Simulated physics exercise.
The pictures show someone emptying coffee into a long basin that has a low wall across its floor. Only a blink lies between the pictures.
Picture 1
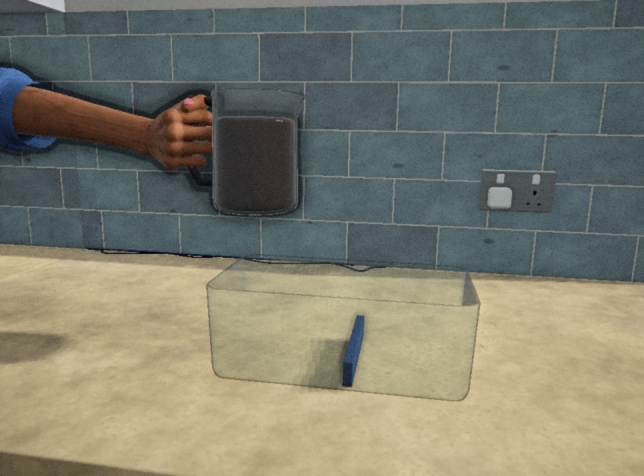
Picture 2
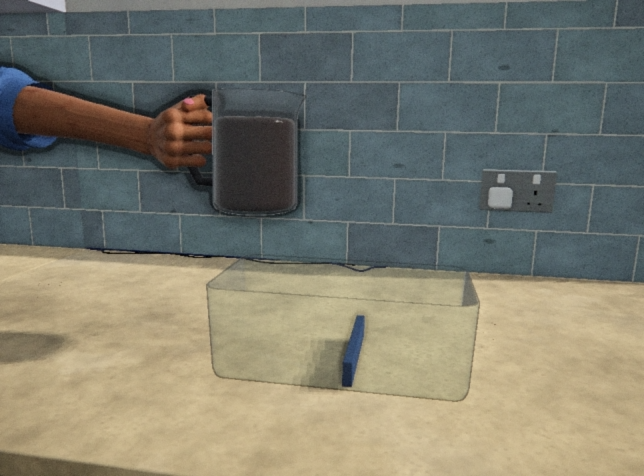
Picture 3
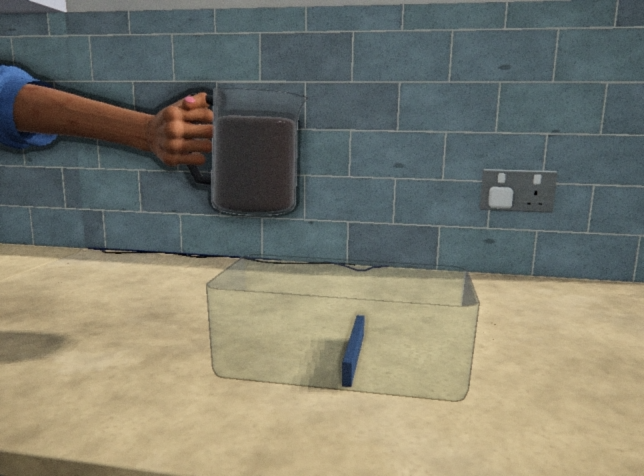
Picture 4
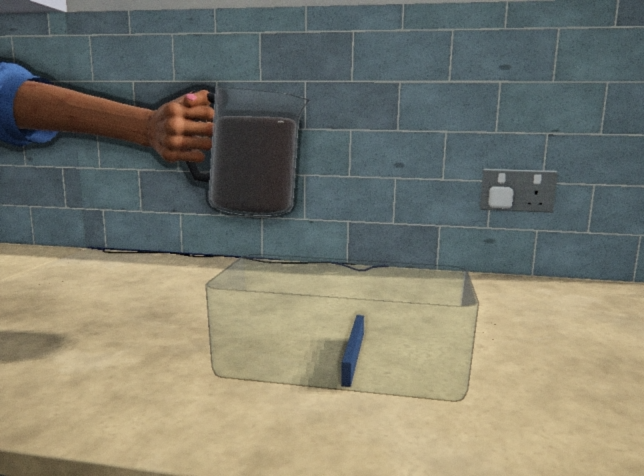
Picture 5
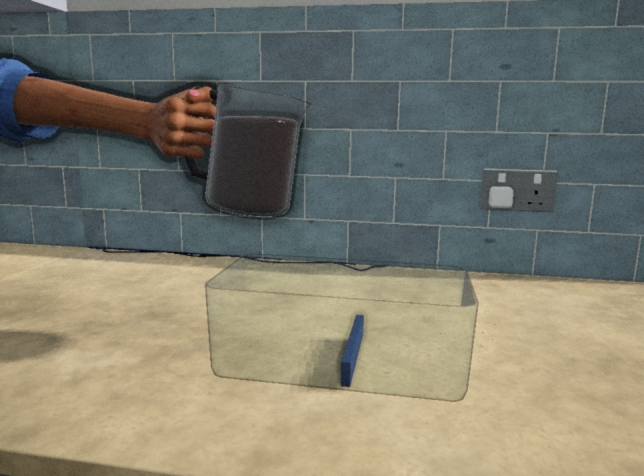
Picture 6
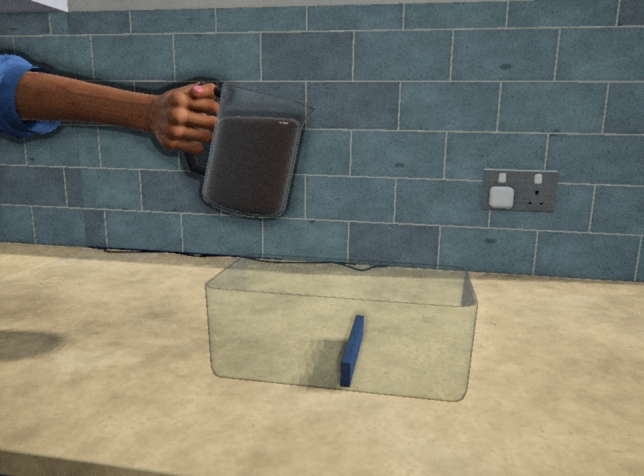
On a pale countertop against blue-grey brick tiles, a hand at the left holds a clear jug of dark coffee above a long see-through basin with a low blue wall inside. The jug starts upright, then the hand gradually tilts it slightly to the right, with no coffee leaving it.
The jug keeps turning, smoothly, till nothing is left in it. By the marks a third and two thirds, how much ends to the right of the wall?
In the end above two thirds is right of the wall.
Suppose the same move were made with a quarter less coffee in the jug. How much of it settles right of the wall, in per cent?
Near 90 %.
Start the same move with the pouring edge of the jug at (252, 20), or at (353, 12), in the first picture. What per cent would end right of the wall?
Roughly 30 per cent, and 50 per cent.
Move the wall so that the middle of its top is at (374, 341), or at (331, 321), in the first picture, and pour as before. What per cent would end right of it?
Near 65 % and 95 %.
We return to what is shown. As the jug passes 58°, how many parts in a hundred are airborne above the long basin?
About 5 per cent.
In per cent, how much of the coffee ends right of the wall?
Some 85 per cent.
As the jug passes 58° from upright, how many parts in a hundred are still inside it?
Near 95 %.
A moment on, the jug is tipped part way and 93 per cent is still to pour, 0 is left of the wall and 1 right of it.
Next, the jug is tipped on its side and 53 per cent is still to pour, 1 is left of the wall and 27 right of it.
Then the jug is tipped on its side and 13 per cent is still to pour, 5 is left of the wall and 74 right of it.
Later the jug is tipped on its side and 2 per cent is still to pour, 9 is left of the wall and 87 right of it.
At rest 13 per cent lies left of the wall, 85 right of it and 1 outside.
